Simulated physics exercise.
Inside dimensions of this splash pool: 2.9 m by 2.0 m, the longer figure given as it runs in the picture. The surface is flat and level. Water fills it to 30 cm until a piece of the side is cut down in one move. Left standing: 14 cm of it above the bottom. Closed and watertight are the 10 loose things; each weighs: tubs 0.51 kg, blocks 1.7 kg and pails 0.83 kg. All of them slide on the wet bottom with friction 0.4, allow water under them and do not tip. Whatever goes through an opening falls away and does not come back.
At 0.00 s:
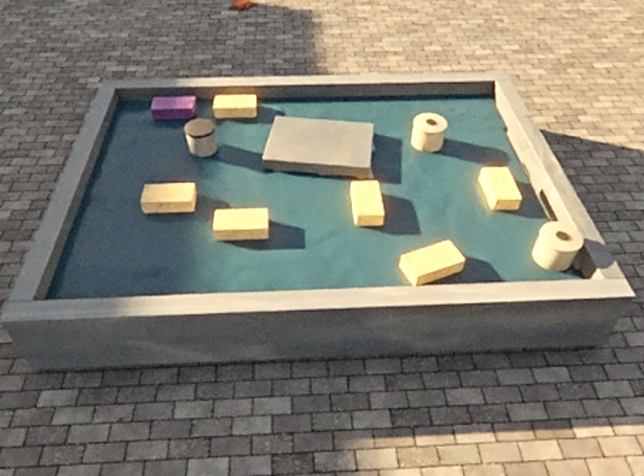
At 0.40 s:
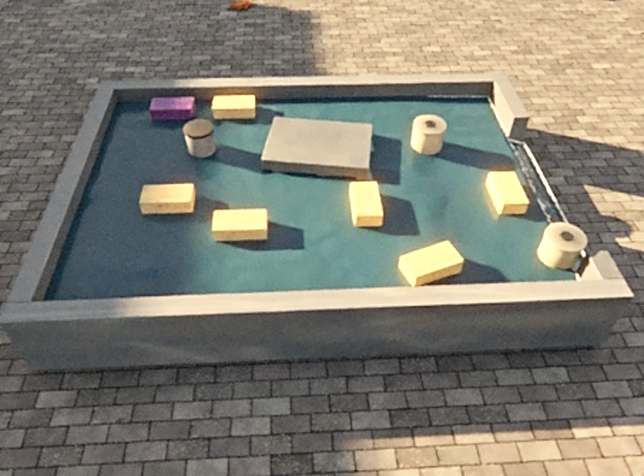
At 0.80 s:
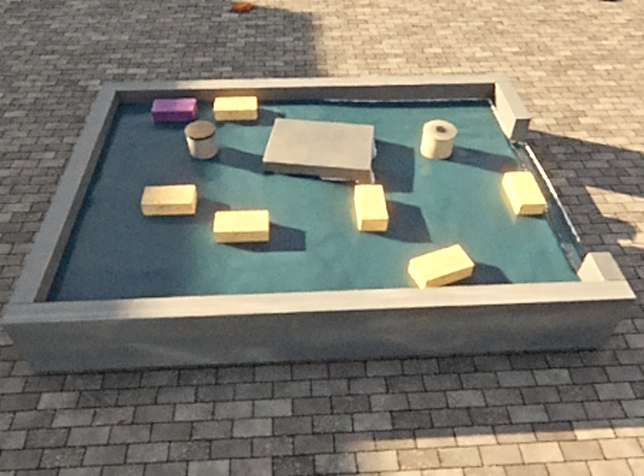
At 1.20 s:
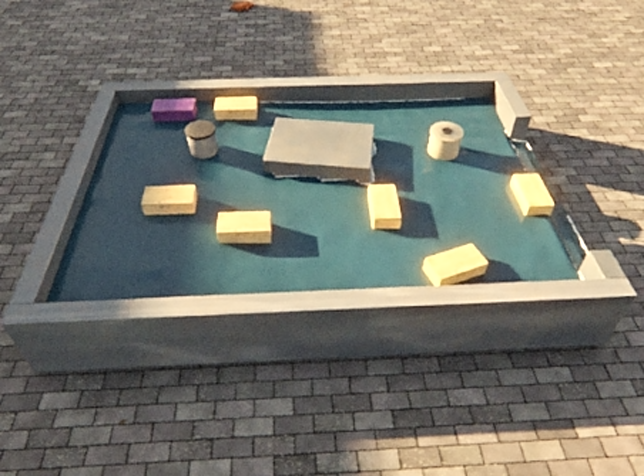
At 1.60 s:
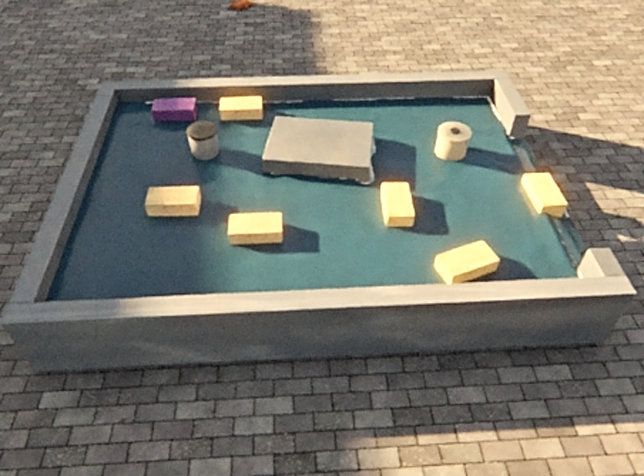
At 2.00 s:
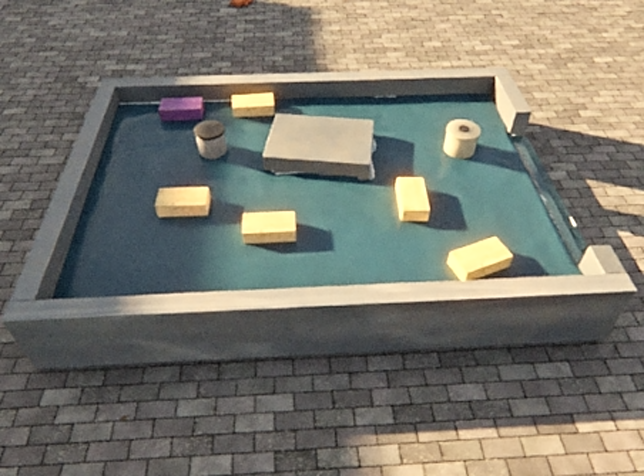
Yellow blocks and pale round pails drift rightward in a shallow, grey-walled pool of blue-green water on sunlit paving, seen from above by a still camera. A purple block sits at the upper left, and a flat grey slab stays put near the centre. A gap opens in the right wall, the nearest pail and then a yellow block disappear there, and the others shift slightly right, the purple block barely.
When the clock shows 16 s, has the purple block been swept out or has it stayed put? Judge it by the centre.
Still in the pool.
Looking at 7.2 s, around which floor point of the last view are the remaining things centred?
(335, 193).
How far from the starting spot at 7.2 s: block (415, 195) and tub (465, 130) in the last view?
Taking them in the order asked, 100 cm and then 50 cm.
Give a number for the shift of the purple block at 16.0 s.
Around 40 cm from the start.
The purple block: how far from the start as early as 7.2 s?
It has shifted about 20 cm.
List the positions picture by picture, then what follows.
The first picture shows the purple block at (173, 103), afloat; about 1620 L in view; 0 of 10 have shifted.
The second picture shows the purple block at (172, 104), afloat; 30 cm deep round most things; 2 of 10 have shifted.
The third picture shows the purple block at (174, 105), afloat; 29 cm deep round most things; 4 of 10 have shifted.
The fourth picture shows the purple block at (173, 105) floats; about 1530 L in view; 5 of 10 have shifted.
The fifth picture shows the purple block at (174, 104), afloat; about 1500 L in view; 6 of 10 have shifted.
The sixth picture shows the purple block at (181, 104), afloat, 5 cm from its start; about 1470 L in view; 10 of 10 have shifted.
After 3.2 s the purple block is near (189, 107), 0.1 m from its start, afloat; 2 of 10 are out; 8 afloat.
After 7.2 s the purple block is near (204, 110), 0.2 m from its start, afloat; 3 of 10 are out; 7 afloat.
After 12.0 s the purple block is near (220, 111), 0.3 m from its start, afloat; 3 of 10 are out; 7 afloat.
After 16.0 s the purple block is near (232, 108), 0.4 m from its start, afloat; 3 of 10 are out; 7 afloat.
